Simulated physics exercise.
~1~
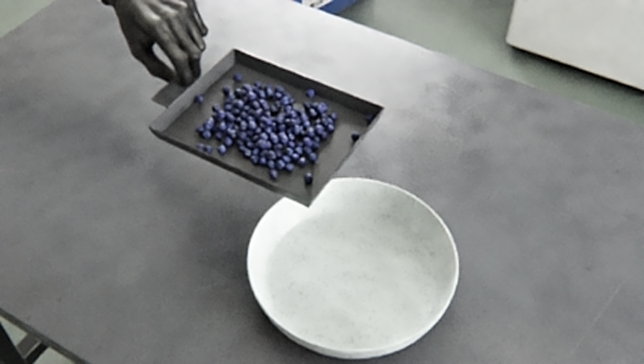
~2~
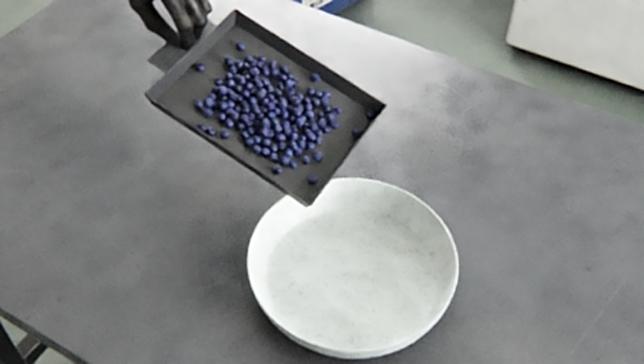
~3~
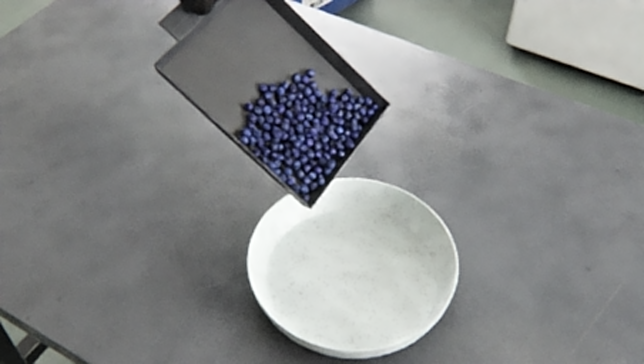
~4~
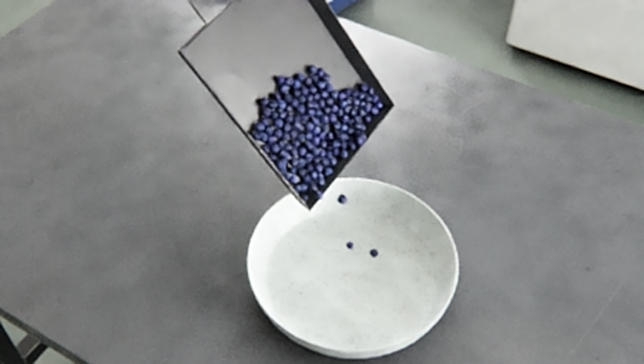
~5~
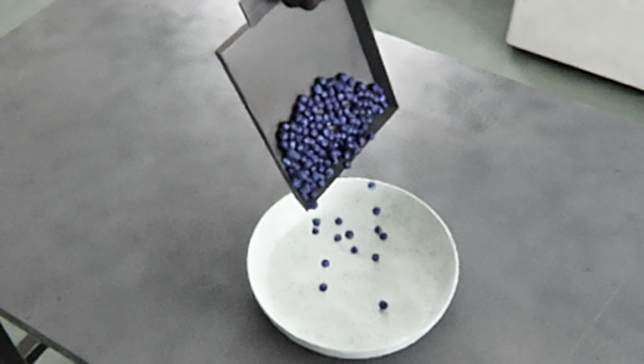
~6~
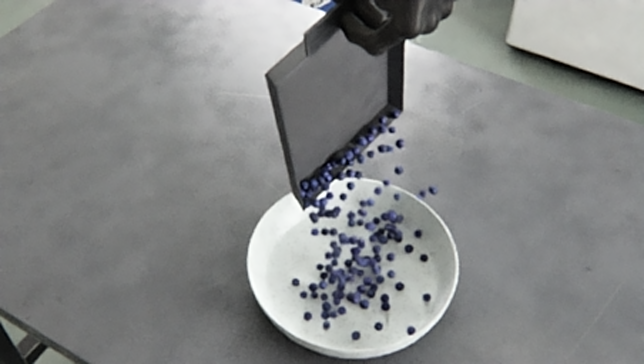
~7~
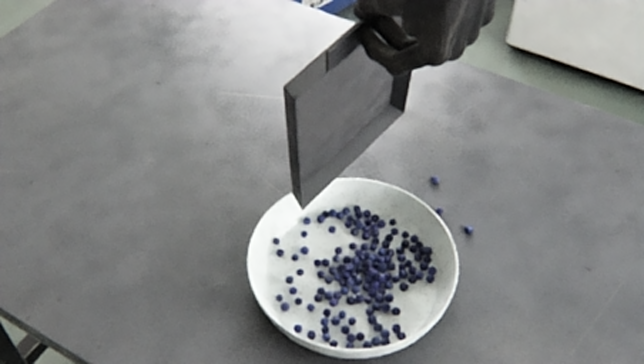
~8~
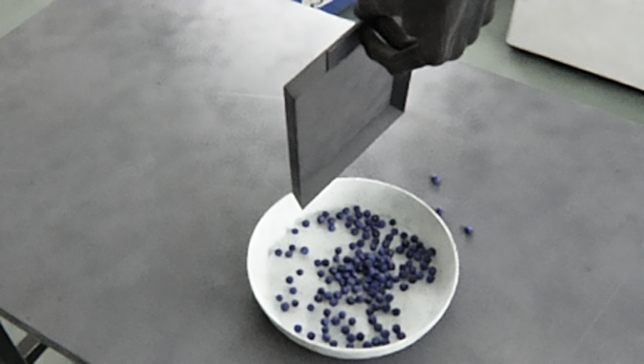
Above a gray table, a gloved hand tips blueberries into a white pan, spilling two.
